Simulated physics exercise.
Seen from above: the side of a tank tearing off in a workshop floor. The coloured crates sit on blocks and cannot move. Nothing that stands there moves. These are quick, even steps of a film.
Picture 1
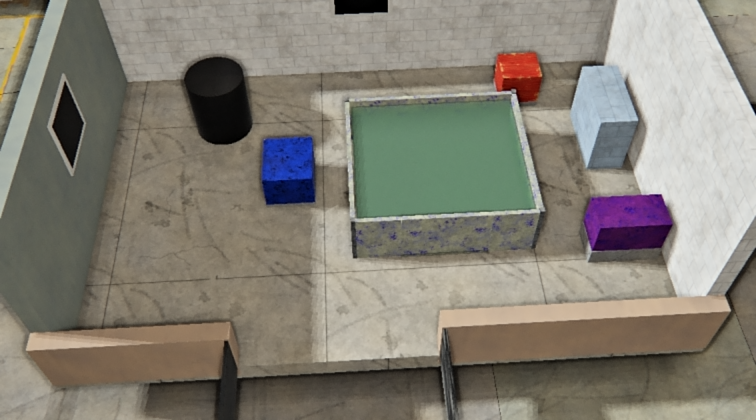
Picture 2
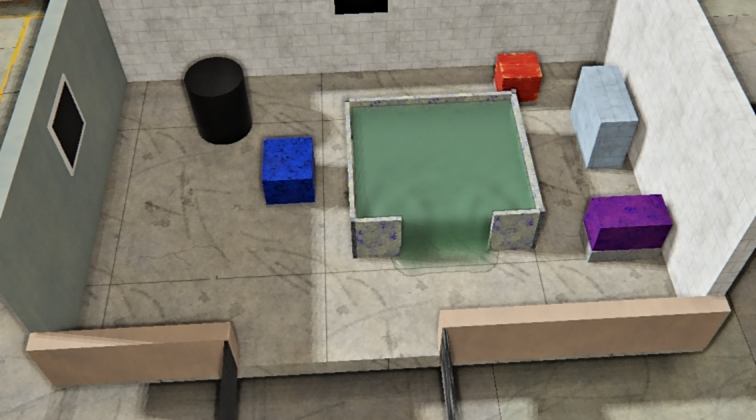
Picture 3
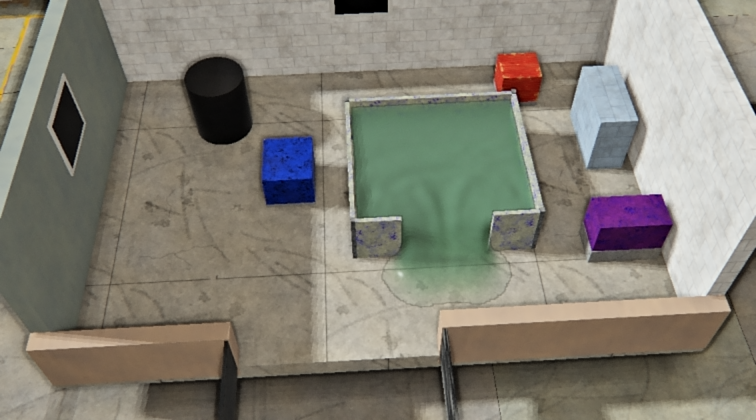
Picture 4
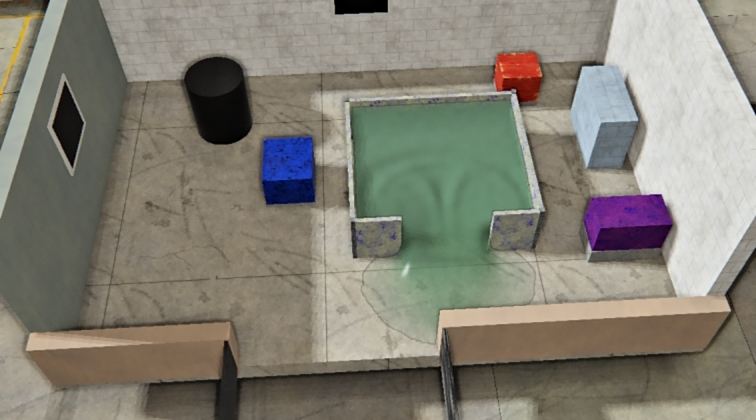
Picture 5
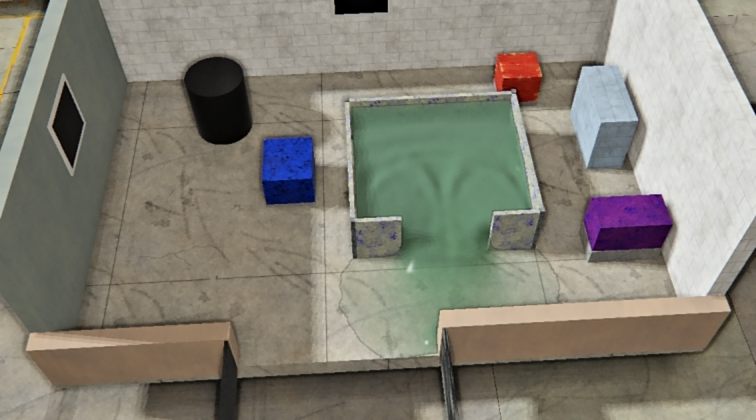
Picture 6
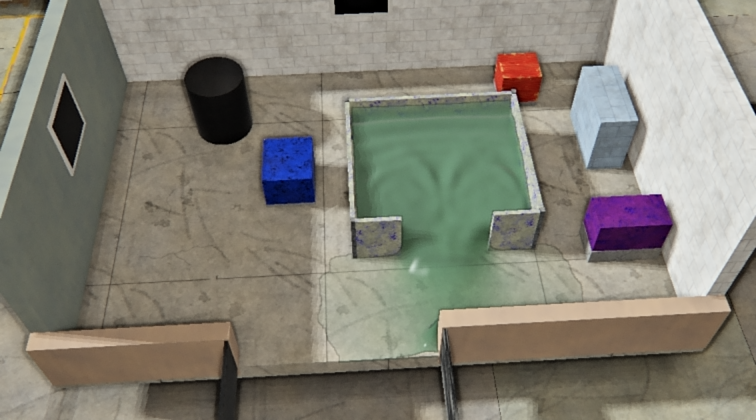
At the start, green liquid lies still in an open, square tank among coloured blocks and a black cylinder. The middle of the tank's near side opens, and liquid pours through the gap onto the floor. It spreads toward the low front walls while ripples curve across the tank.
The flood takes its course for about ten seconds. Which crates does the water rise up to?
One by one: The purple crate is soaked; the blue crate keeps dry; the red crate is soaked.
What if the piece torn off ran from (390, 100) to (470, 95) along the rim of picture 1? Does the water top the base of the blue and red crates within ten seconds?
The blue one is wetted, the red one is topped.
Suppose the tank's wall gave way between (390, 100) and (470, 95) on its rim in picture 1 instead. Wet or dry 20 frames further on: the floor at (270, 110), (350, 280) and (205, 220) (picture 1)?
As listed: Flooded, dry, under water.
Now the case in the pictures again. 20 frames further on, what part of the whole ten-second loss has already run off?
Near 50 in a hundred.
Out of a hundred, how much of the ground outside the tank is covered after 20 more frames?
Near 35 in a hundred.
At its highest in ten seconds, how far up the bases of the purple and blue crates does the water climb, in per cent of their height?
Roughly 150 per cent, then 50 per cent.
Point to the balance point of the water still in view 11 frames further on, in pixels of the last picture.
Roughly at (463, 225).
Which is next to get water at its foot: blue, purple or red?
The crate marked purple.
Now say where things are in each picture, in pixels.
Still water in the open tank at (438, 156), in the first frame.
The front is at (492, 260), out from the gap at (445, 240), in the second frame.
Water pours out at (445, 241) and has run to (494, 292), in the third frame.
The front is at a hidden place, out from the gap at (445, 241), in the fourth frame.
Water pours out at (445, 241) and has run to a hidden place, in the fifth frame.
The front is at a hidden place, out from the gap at (445, 240), in the sixth frame.
A moment on, water covers 15 % of the floor; the purple crate water round its plinth, the blue crate not reached, the red crate not reached.
Next, water covers 20 % of the floor; the purple crate water round its plinth, the blue crate not reached, the red crate not reached.
Then, water covers 35 % of the floor; the purple crate water round its plinth, the blue crate not reached, the red crate not reached.
Later, water covers 55 % of the floor; the purple crate water round its plinth, the blue crate not reached, the red crate water round its plinth.
In the end, water covers 85 % of the floor; the purple crate was topped, the blue crate stayed above the water, the red crate was topped.
